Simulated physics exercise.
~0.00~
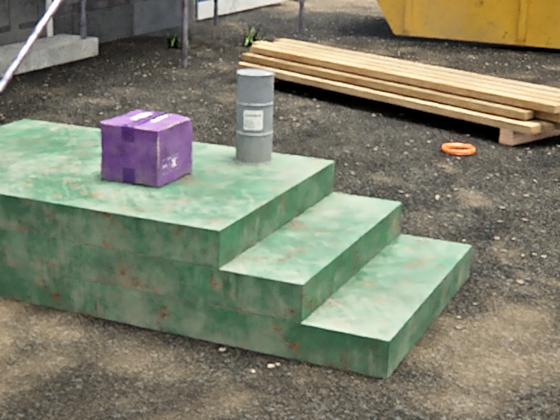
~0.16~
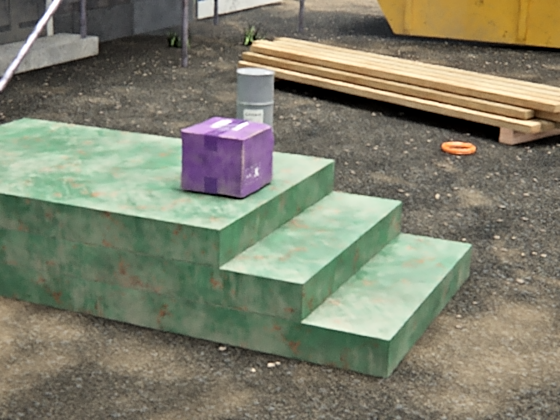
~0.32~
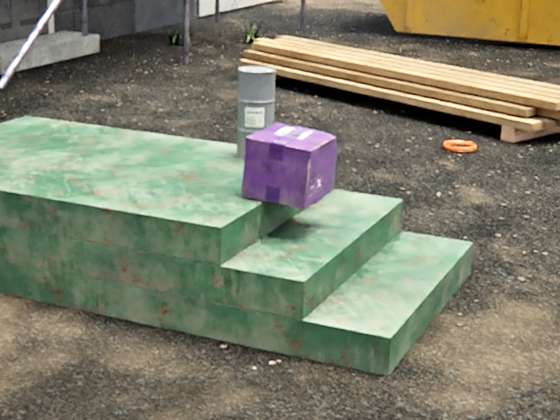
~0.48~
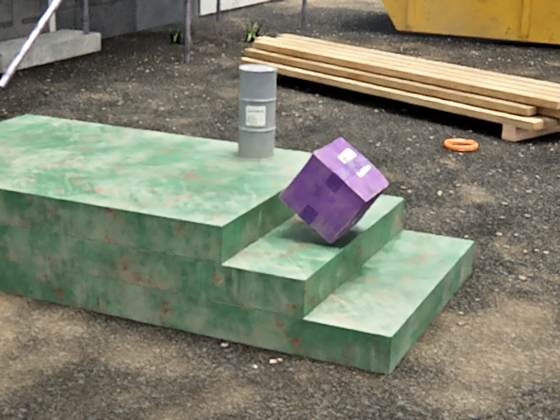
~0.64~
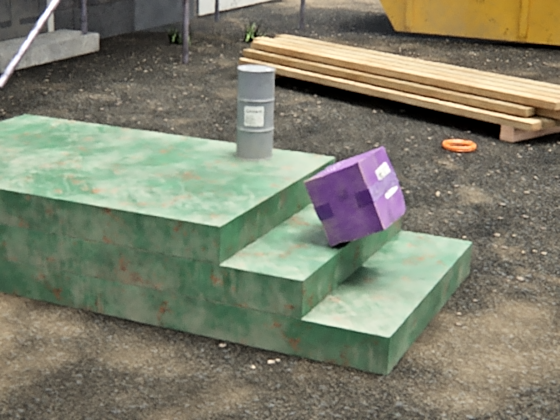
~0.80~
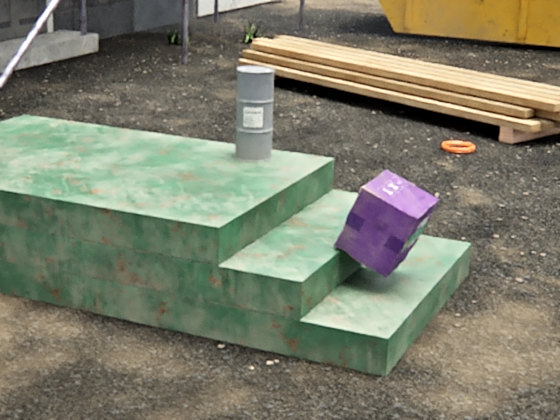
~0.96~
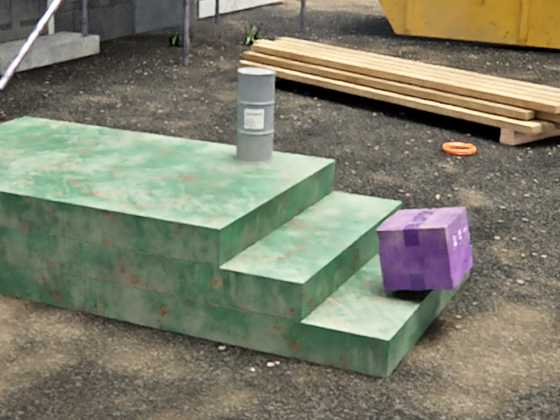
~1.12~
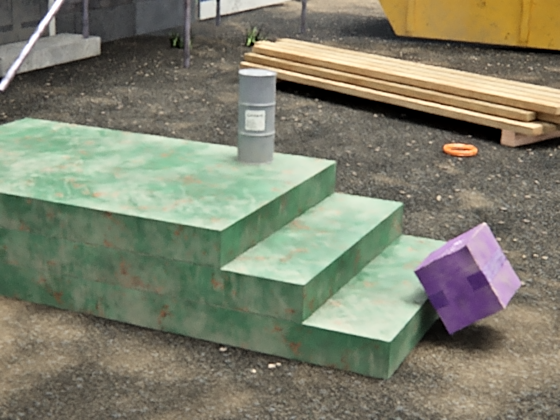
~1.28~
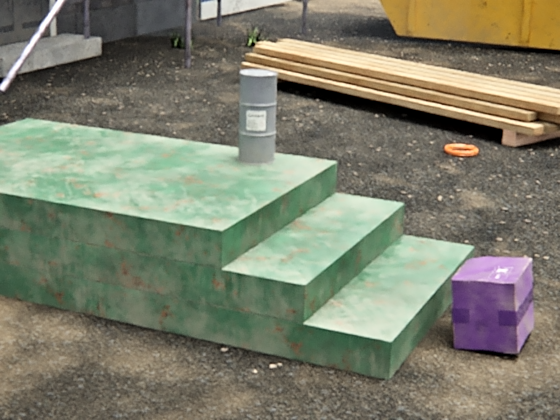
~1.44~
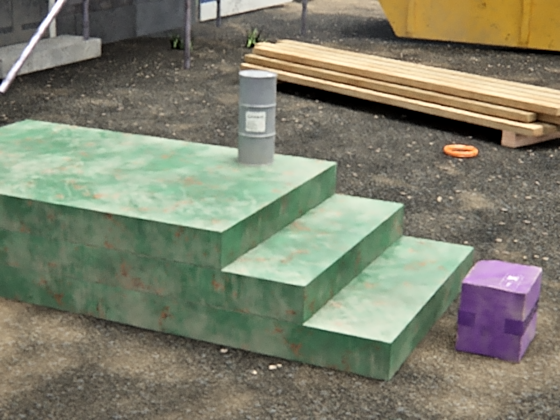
At the start, a purple parcel sits beside a grey canister on a weathered green landing with steps leading down to the right, in a gravel yard with stacked planks behind. The parcel slides right, passing in front of the canister, and reaches the landing's edge. It tips over the edge and tumbles onto the step below. Still turning, it rolls down across the next step and drops off the last edge. It lands on the gravel and comes to rest upright just right of the steps, while the canister remains standing on the landing.
